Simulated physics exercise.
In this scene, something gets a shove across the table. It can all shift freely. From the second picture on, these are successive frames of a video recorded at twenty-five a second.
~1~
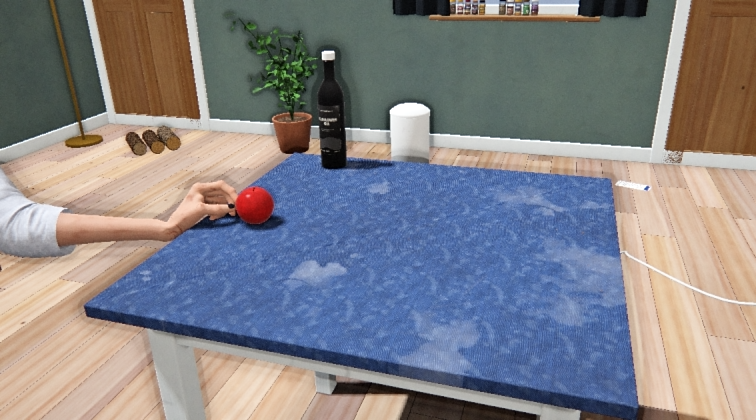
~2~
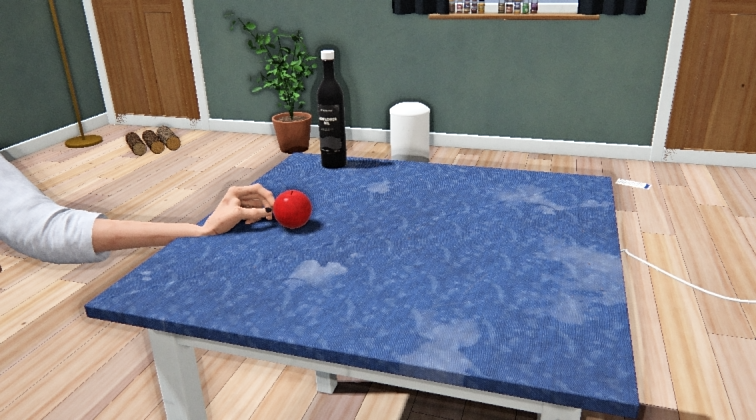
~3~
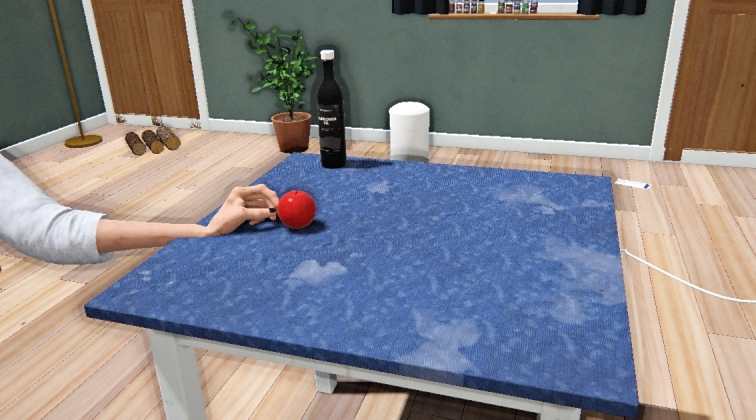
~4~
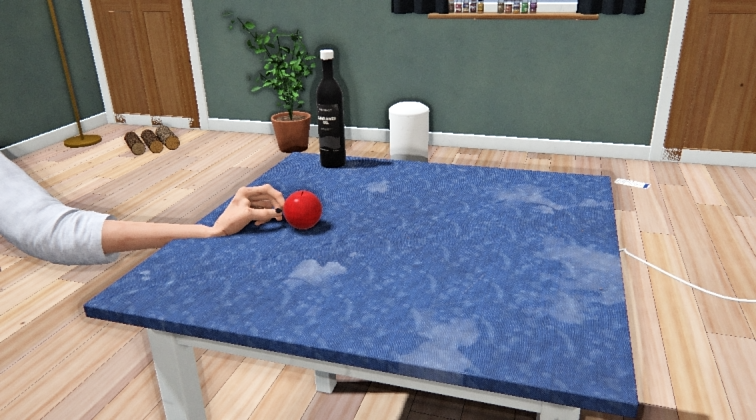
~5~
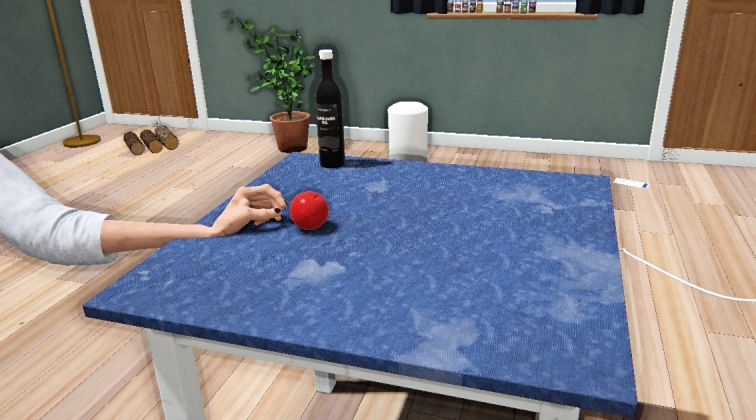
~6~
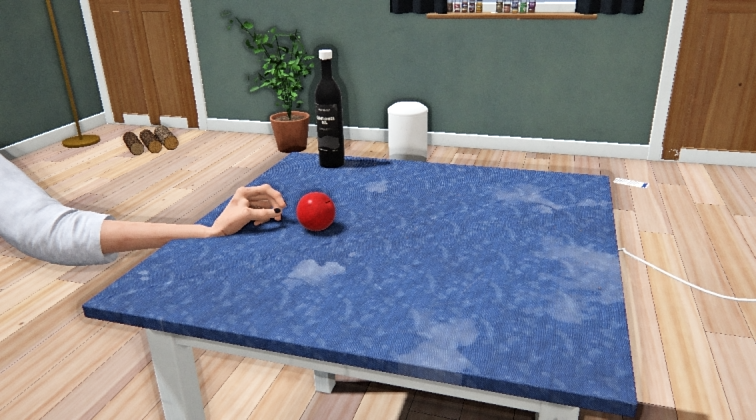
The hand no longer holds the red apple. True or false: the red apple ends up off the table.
False.
Then, 0.10 s after the last picture, red apple rolled about its own width near (333, 213).
Then, 0.30 s after the last picture, red apple rolled well along near (361, 216).
Then, 0.40 s after the last picture, red apple rolled well along near (373, 217).
Then, 0.70 s after the last picture, red apple rolled well along near (396, 220).
At rest, moved from the start, red apple. Seen from the same camera at the end, red apple near (403, 221).
